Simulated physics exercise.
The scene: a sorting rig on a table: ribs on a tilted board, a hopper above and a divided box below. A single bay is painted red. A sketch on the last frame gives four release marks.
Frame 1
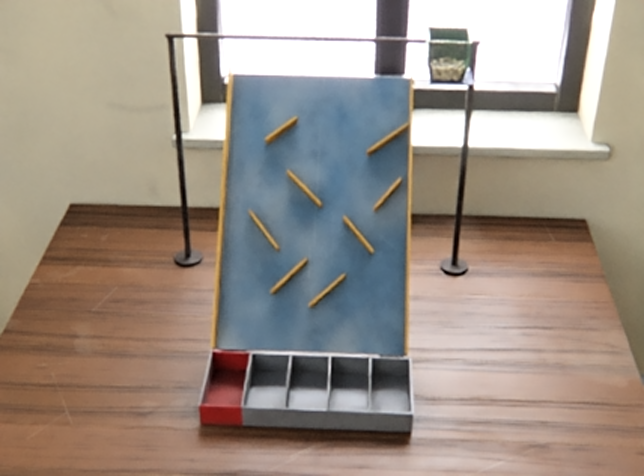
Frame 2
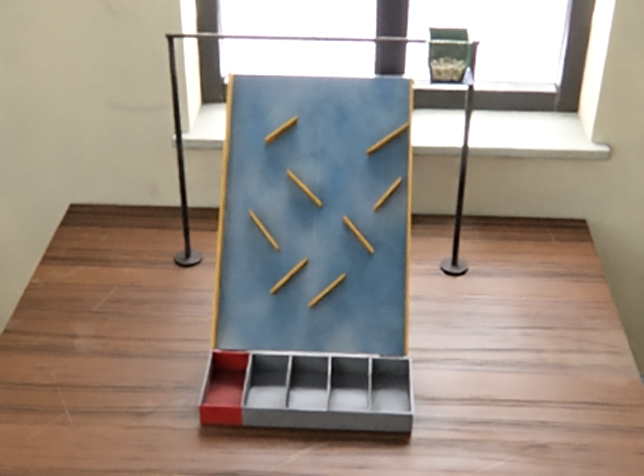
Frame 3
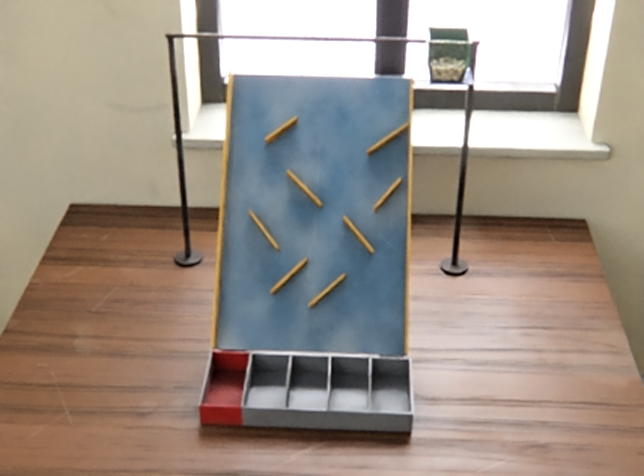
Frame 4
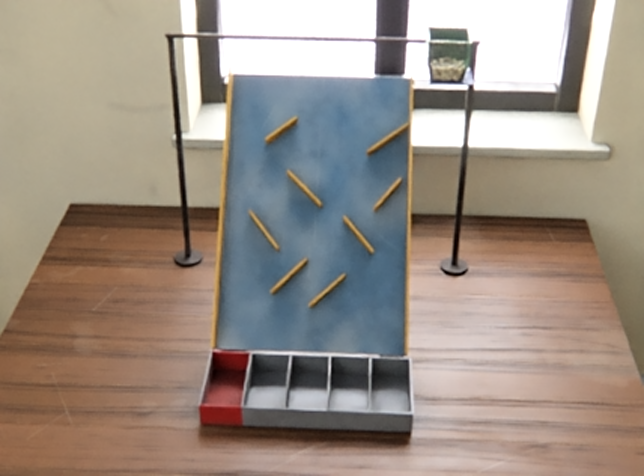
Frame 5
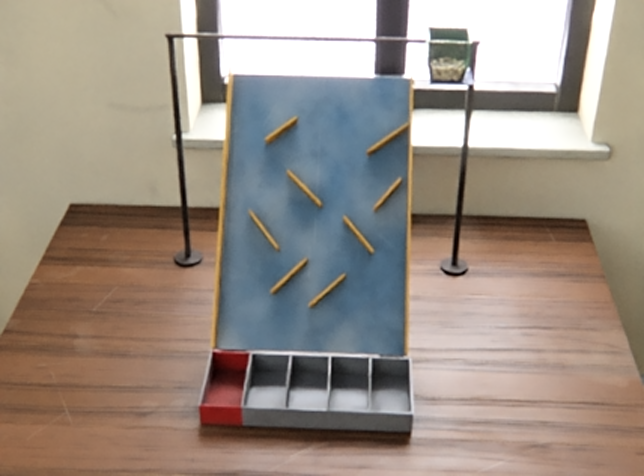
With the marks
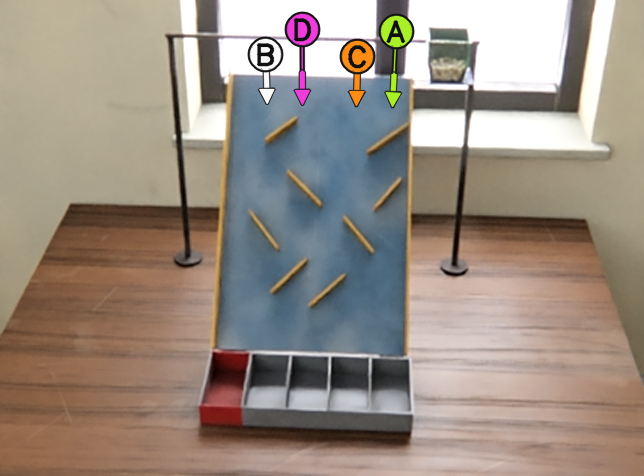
A tilted blue board with slanted yellow ribs stood on a wooden table, a divided box with a red left bay below and a small hopper above right, and nothing visibly moved.
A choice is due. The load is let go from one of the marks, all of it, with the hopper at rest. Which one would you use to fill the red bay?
Choose B.
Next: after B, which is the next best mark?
That would be D.
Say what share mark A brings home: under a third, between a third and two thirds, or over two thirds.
Mark A gives under a third.
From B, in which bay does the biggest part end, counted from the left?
The first.
On the marked copy, mark A meets the board at (392, 101); mark B meets the board at (267, 98); mark C meets the board at (356, 100); mark D meets the board at (302, 99).
If A is chosen, a small part in the red bay, most in other bays, a small part held on the board.
If B is chosen, nearly all in the red bay.
If C is chosen, a small part in the red bay, nearly all in other bays.
If D is chosen, about half in the red bay, about half in other bays, a stray few held on the board.
